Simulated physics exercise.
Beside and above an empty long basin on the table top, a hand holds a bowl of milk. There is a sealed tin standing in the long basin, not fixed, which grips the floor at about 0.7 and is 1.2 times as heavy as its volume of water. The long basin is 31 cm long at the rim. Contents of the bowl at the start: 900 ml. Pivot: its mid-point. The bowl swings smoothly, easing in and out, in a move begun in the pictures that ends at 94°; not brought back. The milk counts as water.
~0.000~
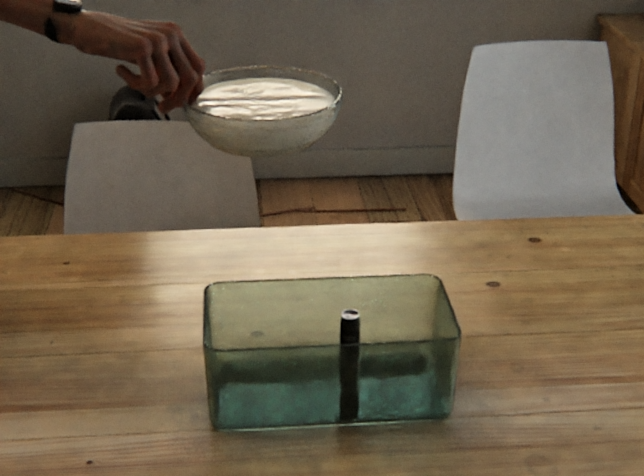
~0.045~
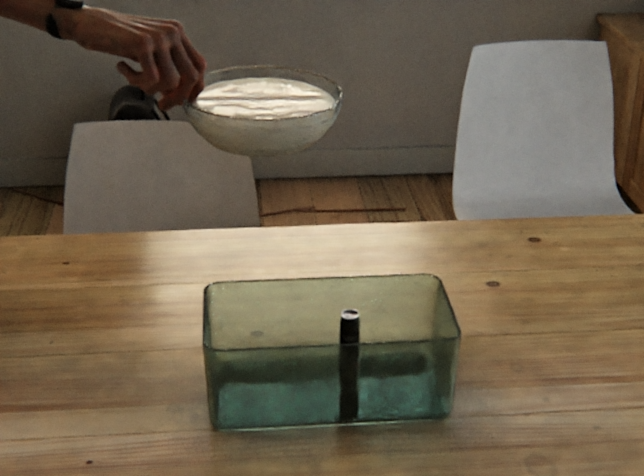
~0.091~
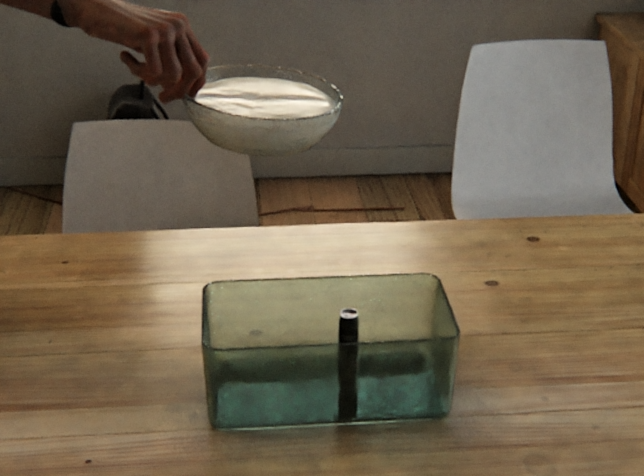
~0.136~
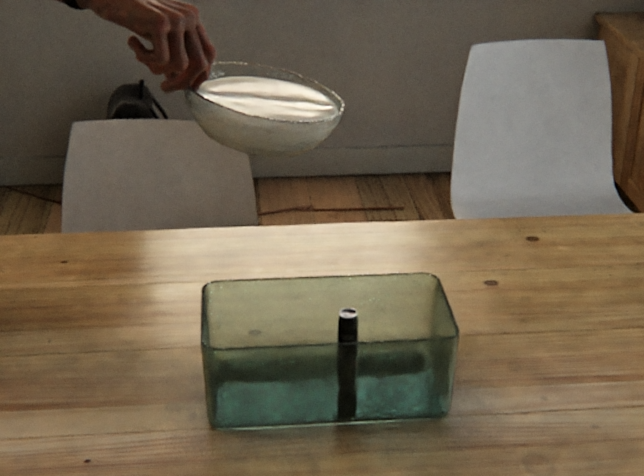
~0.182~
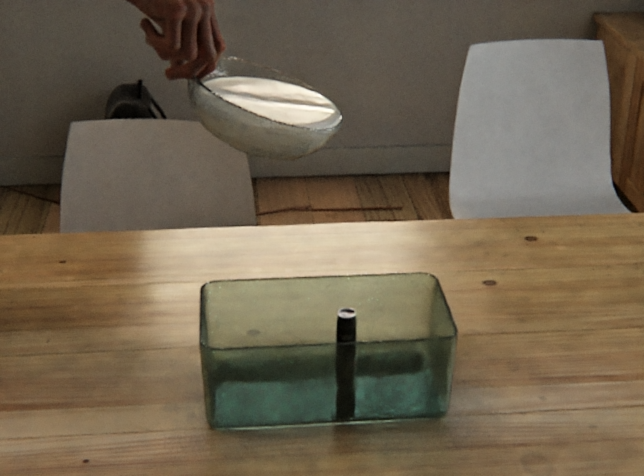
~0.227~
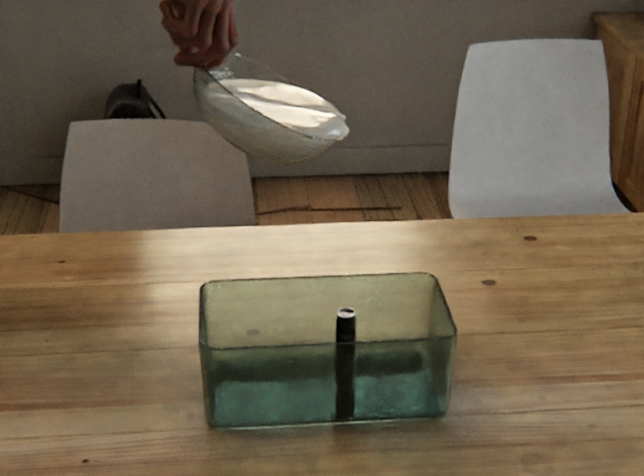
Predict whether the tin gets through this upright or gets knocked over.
Knocked over.
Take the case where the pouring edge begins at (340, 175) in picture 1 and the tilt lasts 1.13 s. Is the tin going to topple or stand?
Result: Tin upright.
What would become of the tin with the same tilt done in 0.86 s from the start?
Then the tin tumbles.
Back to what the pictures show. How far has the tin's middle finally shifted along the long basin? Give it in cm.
In the end the tin's centre has shifted about 10.0 centimetres.
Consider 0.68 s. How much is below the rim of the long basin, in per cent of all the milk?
Near 86 in a hundred.
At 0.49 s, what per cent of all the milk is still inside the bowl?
I'd estimate some 8 % remains.
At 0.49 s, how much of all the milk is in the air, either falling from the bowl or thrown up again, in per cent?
I'd put it at about 78 percent.
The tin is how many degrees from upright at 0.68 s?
Some 5°.
After 0.49 s the tilt is 87° and 8 per cent is still to pour; the tin stands where it began.
After 0.68 s the tilt is 94° and 0 per cent is still to pour; the tin stands 3 cm from where it began.
After 0.87 s the tilt is 94° and 0 per cent is still to pour; the tin lies on its side.
After 1.09 s the tilt is 94° and 0 per cent is still to pour; the tin lies on its side.
In the end the tin lies on its side.
